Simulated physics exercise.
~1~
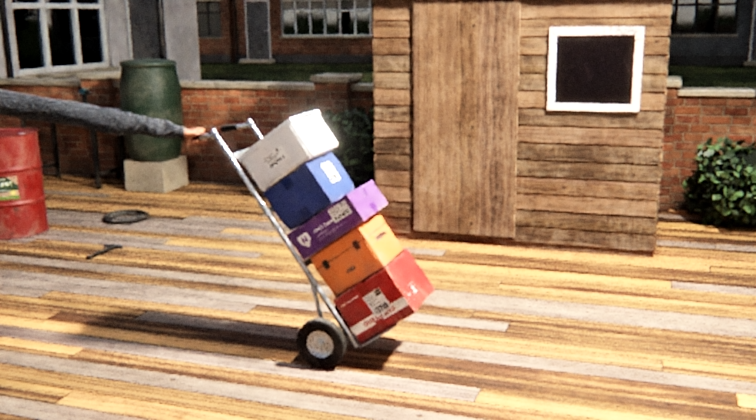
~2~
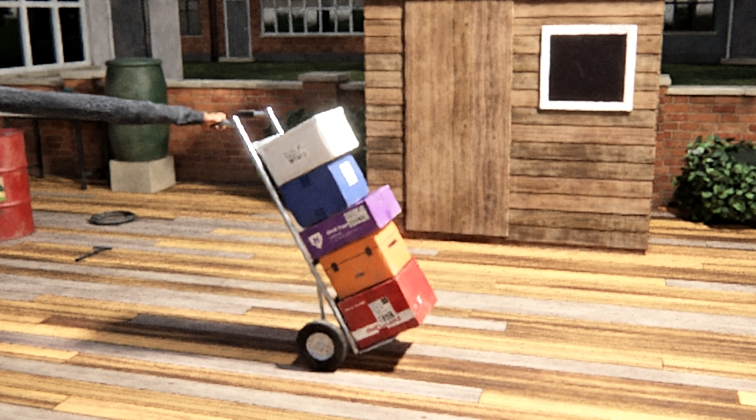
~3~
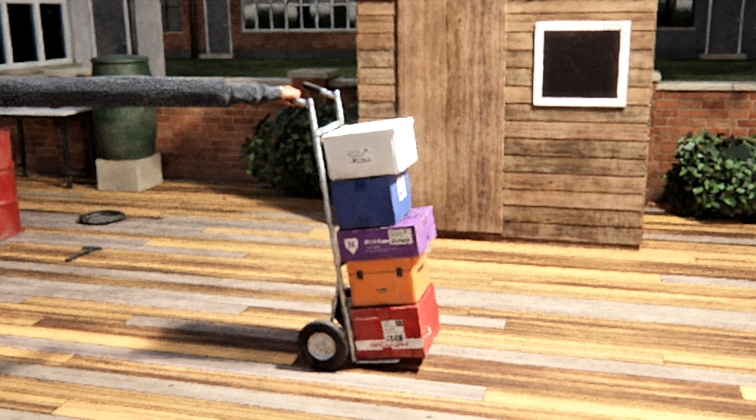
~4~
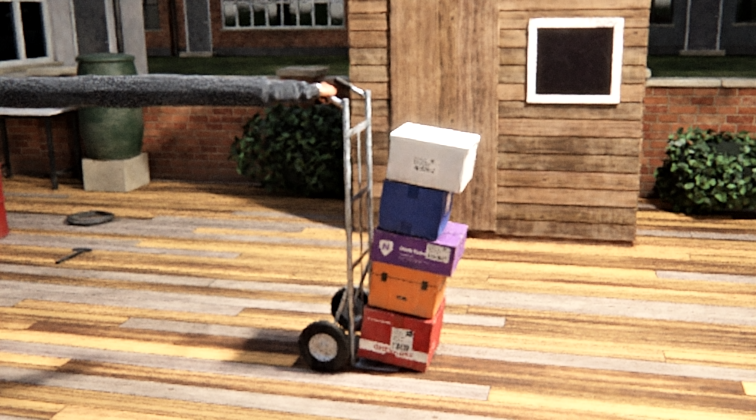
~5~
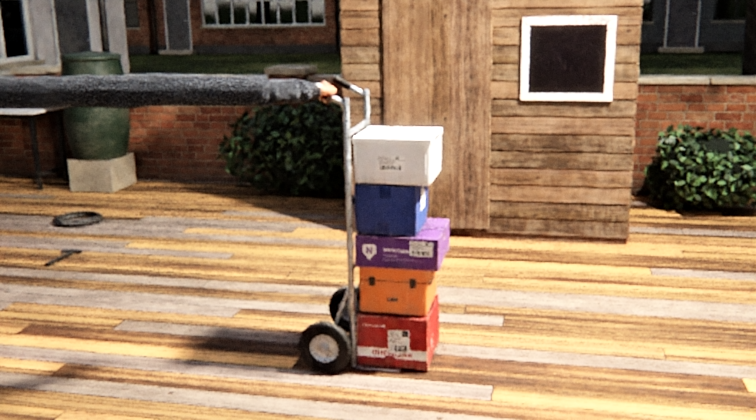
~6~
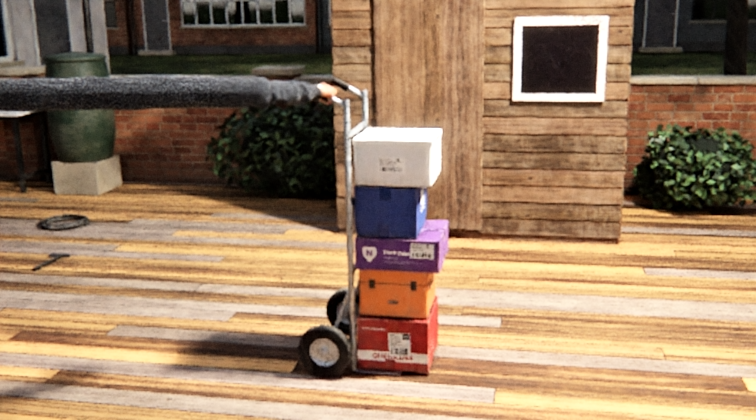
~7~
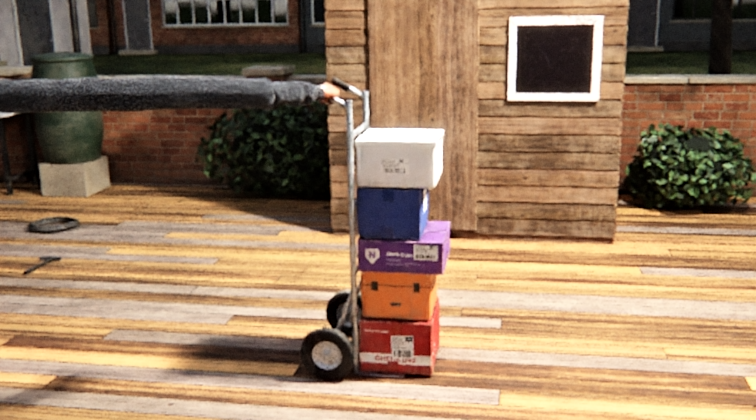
The footage shows a hand tipping a leaning two-wheeled hand truck upright on a wooden deck, its stack of white, blue, purple, orange and red boxes swinging with it. The stack tilts away from the frame, then settles back, and all five stand still, stacked on the truck.
